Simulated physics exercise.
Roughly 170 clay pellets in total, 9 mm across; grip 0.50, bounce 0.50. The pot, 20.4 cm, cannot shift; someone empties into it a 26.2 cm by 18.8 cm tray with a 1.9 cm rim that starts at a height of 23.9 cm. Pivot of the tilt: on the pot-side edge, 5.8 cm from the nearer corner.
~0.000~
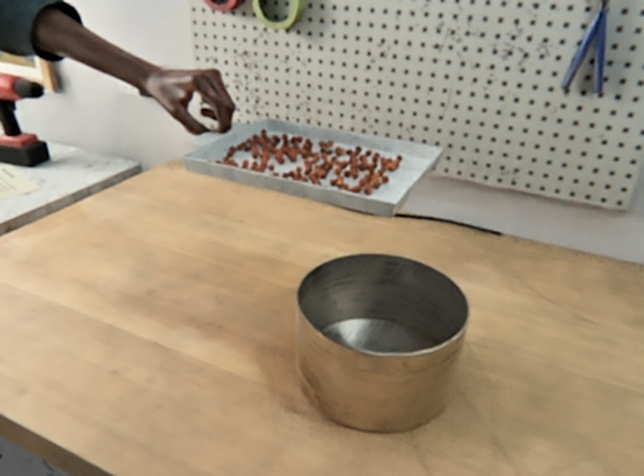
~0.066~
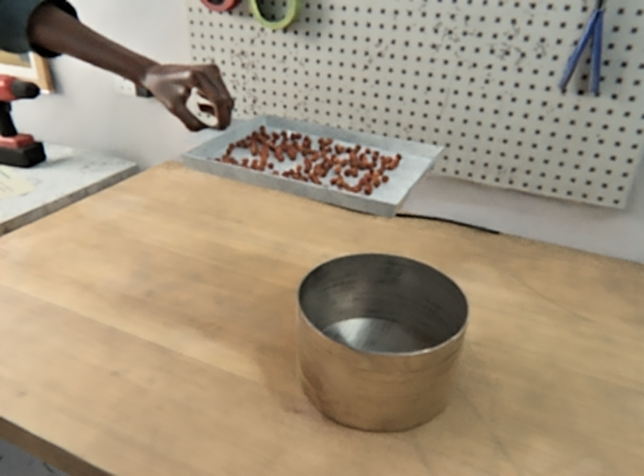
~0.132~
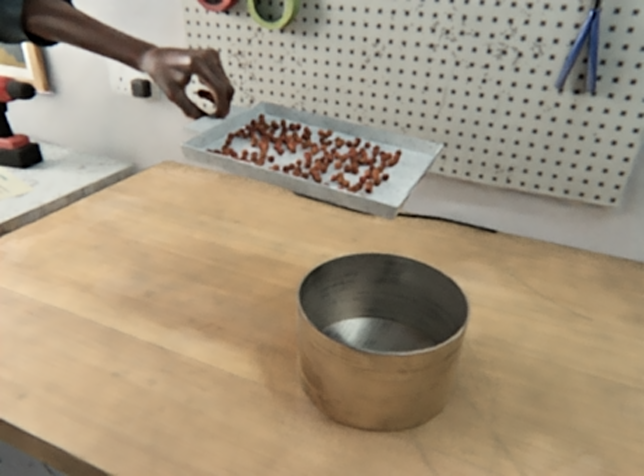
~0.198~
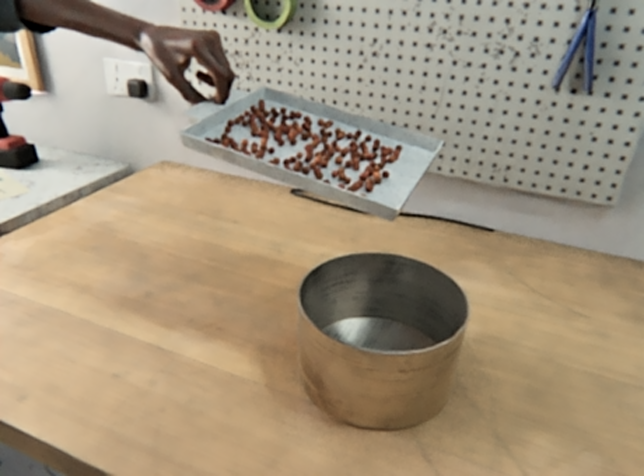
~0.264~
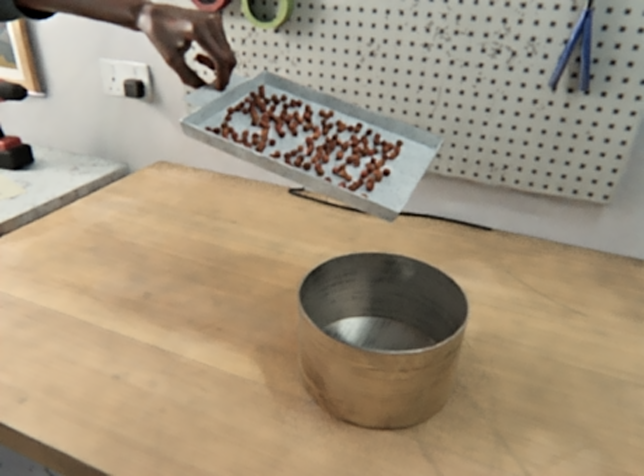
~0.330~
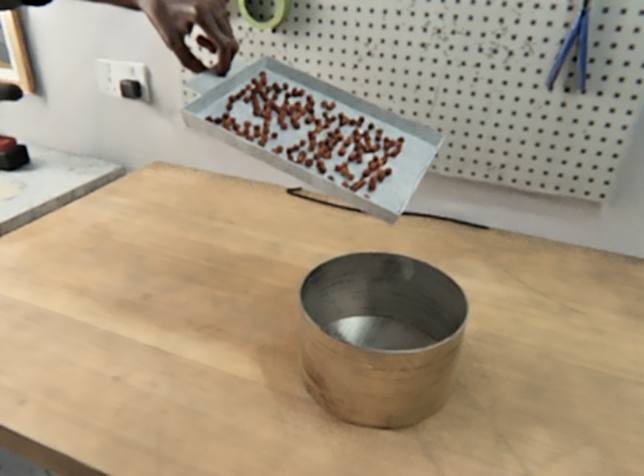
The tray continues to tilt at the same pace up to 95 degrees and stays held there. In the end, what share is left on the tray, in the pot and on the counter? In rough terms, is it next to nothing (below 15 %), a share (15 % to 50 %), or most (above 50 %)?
At the end, tray: Will likely be low; pot: Will likely be high; counter: Will likely be low.
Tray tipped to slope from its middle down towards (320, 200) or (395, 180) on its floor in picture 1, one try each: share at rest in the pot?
Near 80 and 50 percent, in that order.
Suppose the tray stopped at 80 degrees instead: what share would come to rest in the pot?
Around 10 per cent, then.
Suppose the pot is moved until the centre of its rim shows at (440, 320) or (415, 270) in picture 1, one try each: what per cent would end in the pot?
First try about 95 per cent, second try about 30 per cent.
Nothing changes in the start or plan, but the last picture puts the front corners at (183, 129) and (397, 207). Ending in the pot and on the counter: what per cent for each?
Pot 95 % / counter 5 %.
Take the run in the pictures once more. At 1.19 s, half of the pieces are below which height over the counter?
Around 28 cm up.
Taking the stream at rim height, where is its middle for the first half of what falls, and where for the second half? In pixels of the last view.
I'd mark about (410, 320) for the first half and about (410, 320) for the second.
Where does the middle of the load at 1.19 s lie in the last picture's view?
Near pixel (394, 173).
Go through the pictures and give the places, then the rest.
Tray tilt 0 degrees, front corners at (186, 156) and (393, 201); middle of the pieces at (314, 161); pot at (382, 296), in the first frame.
Tray tilt 1 degrees, front corners at (185, 153) and (394, 202); middle of the pieces at (314, 159), in the second frame.
Tray tilt 5 degrees, front corners at (184, 144) and (395, 204), lowest corner right front; middle of the pieces at (314, 152), in the third frame.
Tray tilt 10 degrees, front corners at (184, 132) and (396, 207), lowest corner right front; middle of the pieces at (315, 144), in the fourth frame.
Tray tilt 14 degrees, front corners at (184, 120) and (397, 209), lowest corner right front; middle of the pieces at (316, 137), in the fifth frame.
Tray tilt 19 degrees, front corners at (185, 109) and (398, 212), lowest corner right front; middle of the pieces at (318, 130); pot at (383, 294). Its pace works out near 70 degrees a second, in the sixth frame.
Then, at 0.84 s, tilt 55 degrees; the tray holds 100 %, the pot 0 %.
Then, at 1.19 s, tilt 79 degrees; the tray holds 90 %, the pot 10 %.
After 1.62 s, tilt 95 degrees; the tray holds 40 %, the pot 10 %.
At rest (2.7 s), tray 0 %, pot 95 %, counter 5 %.
